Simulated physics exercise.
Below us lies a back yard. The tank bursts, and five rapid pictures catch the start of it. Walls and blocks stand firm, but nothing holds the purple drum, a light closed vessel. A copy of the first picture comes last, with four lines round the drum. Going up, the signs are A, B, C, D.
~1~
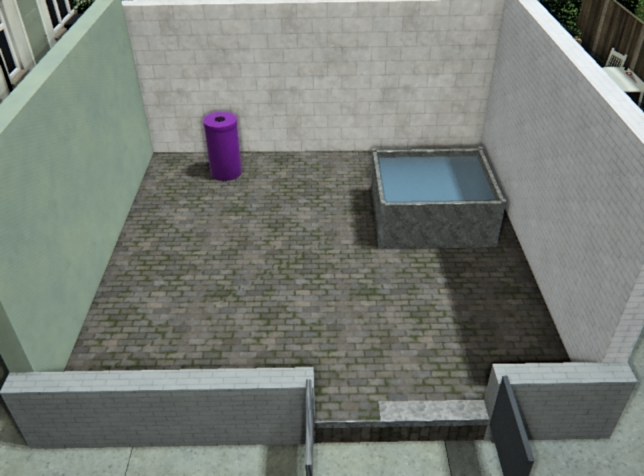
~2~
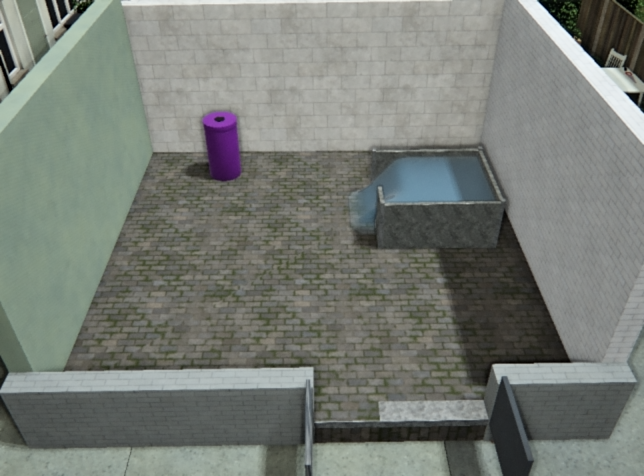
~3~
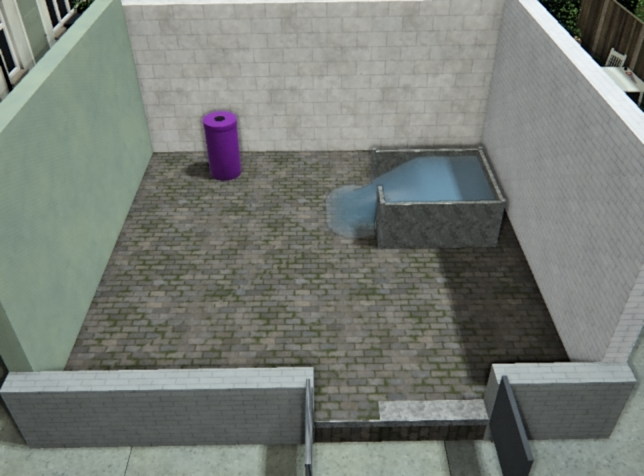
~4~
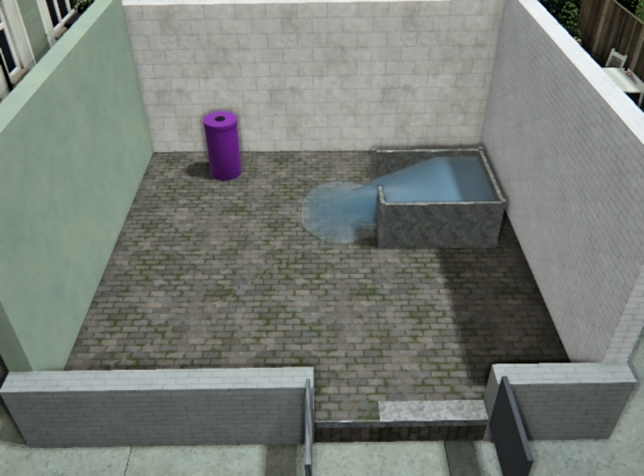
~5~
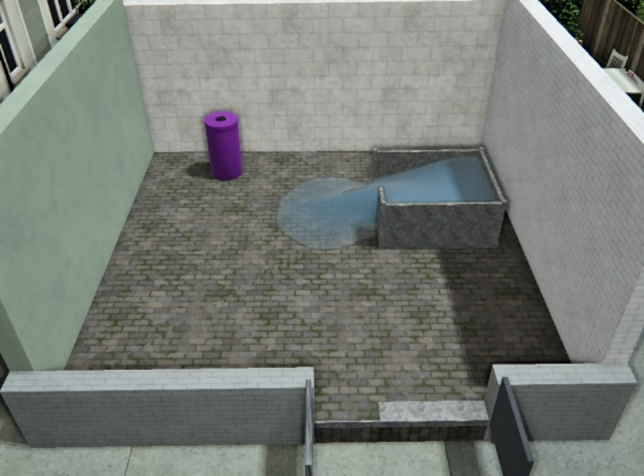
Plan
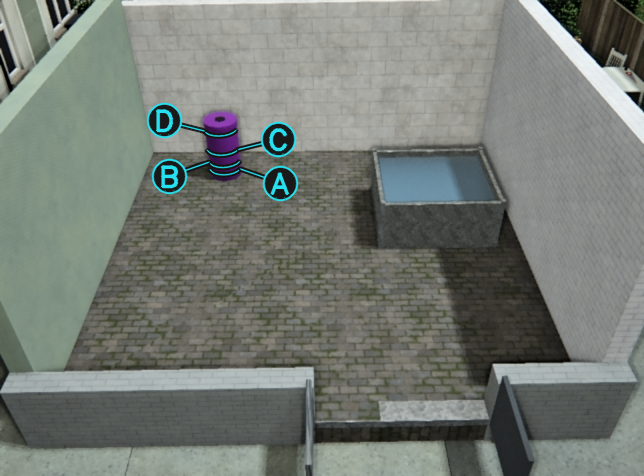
Water pours from the left side of the stone tank and spreads across the paved yard.
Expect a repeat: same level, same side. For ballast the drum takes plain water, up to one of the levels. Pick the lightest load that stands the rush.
Choose B.
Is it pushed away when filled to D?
No, not at all.
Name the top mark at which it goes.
That would be A.
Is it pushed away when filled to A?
Yes.
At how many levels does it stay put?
Three.
On the marked copy, A at (224, 174); B at (223, 167); C at (221, 155); D at (218, 136); from the bottom up A, B, C, D.
If A is chosen, it is pushed about its own width away.
If B is chosen, it does not move.
If C is chosen, it does not move.
If D is chosen, it does not move.
